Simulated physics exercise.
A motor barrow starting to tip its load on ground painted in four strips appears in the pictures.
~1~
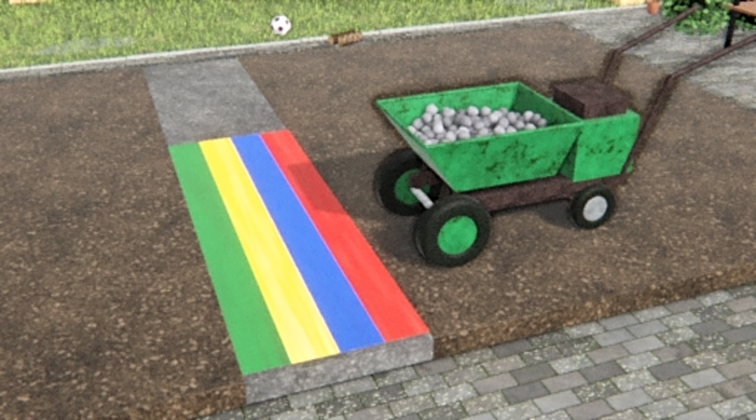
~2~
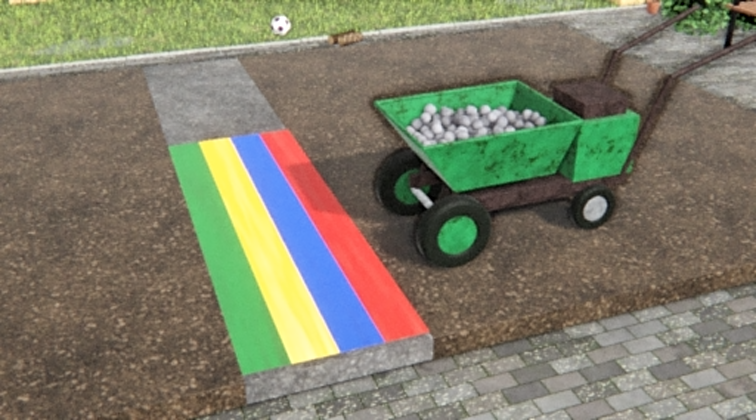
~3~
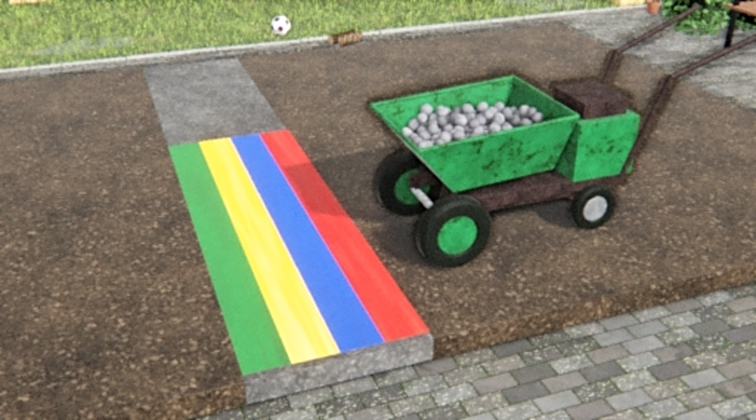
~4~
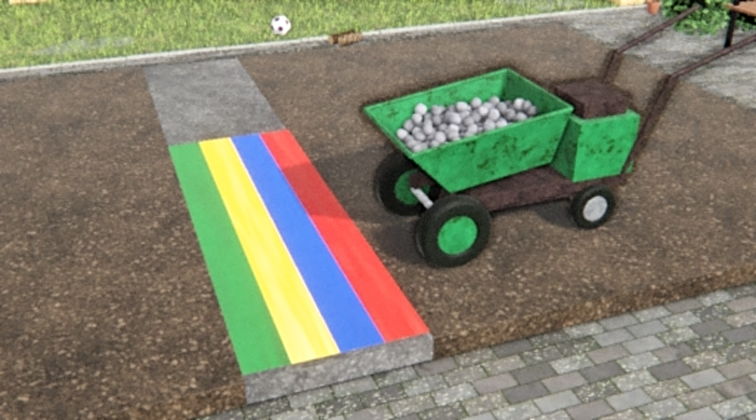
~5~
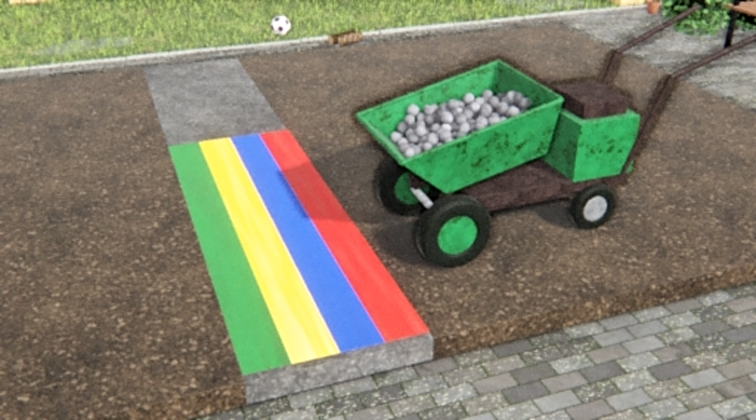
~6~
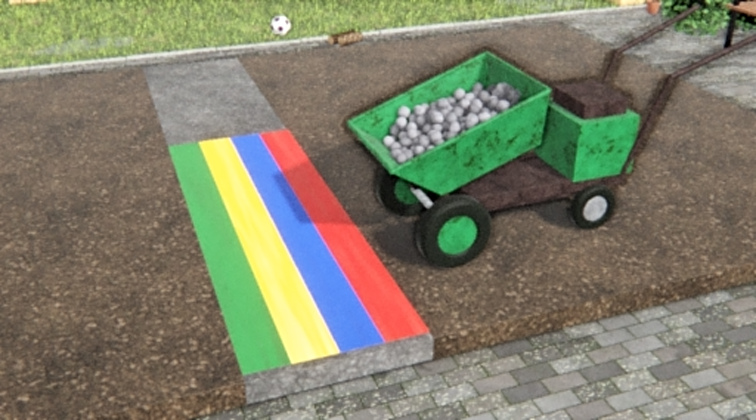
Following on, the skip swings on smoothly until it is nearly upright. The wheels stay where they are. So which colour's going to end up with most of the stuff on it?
Most of it lands on blue.
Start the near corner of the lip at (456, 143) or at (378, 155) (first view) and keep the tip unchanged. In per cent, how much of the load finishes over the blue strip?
First spot: About 30 percent; second spot: About 0 percent.
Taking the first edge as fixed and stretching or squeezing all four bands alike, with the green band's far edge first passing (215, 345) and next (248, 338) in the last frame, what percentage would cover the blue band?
Close to 40 percent, and close to 30 percent.
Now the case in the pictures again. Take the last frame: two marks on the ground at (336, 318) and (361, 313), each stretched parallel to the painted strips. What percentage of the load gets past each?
Roughly 50 per cent, then roughly 70 per cent.
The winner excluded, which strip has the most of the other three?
Number two is that yellow strip.
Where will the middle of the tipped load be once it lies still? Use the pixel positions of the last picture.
Resting centre, last picture - approx. (292, 260).
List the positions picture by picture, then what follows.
In the first frame, lip of the skip at (425, 148), level; top of the load at (479, 126), round cobbles; red strip at (386, 304); blue strip at (343, 313); yellow strip at (299, 322); green strip at (254, 332).
In the second frame, lip of the skip at (423, 149), level; top of the load at (478, 125).
In the third frame, lip of the skip at (418, 151), tipped barely; top of the load at (474, 124).
In the fourth frame, lip of the skip at (411, 156), tipped a little; top of the load at (491, 117).
In the fifth frame, lip of the skip at (402, 163), tipped a little; top of the load at (486, 110).
In the sixth frame, lip of the skip at (392, 172), tipped clearly; top of the load at (485, 113); red strip at (386, 304); blue strip at (343, 313); yellow strip at (299, 322); green strip at (254, 332).
Soon after the last picture, skip tipped steeply; all in the skip.
A little later, skip tipped right over; most in the skip; about a quarter over the blue strip; a stray few over the yellow strip.
Later still, skip tipped right over; about a quarter in the skip; a stray few over the red strip; about a third over the blue strip; about a quarter over the yellow strip; a small part over the green strip; a stray few off the paint.
At rest, skip tipped right over; about a quarter in the skip; a stray few over the red strip; about a third over the blue strip; about a quarter over the yellow strip; a small part over the green strip; a small part off the paint.
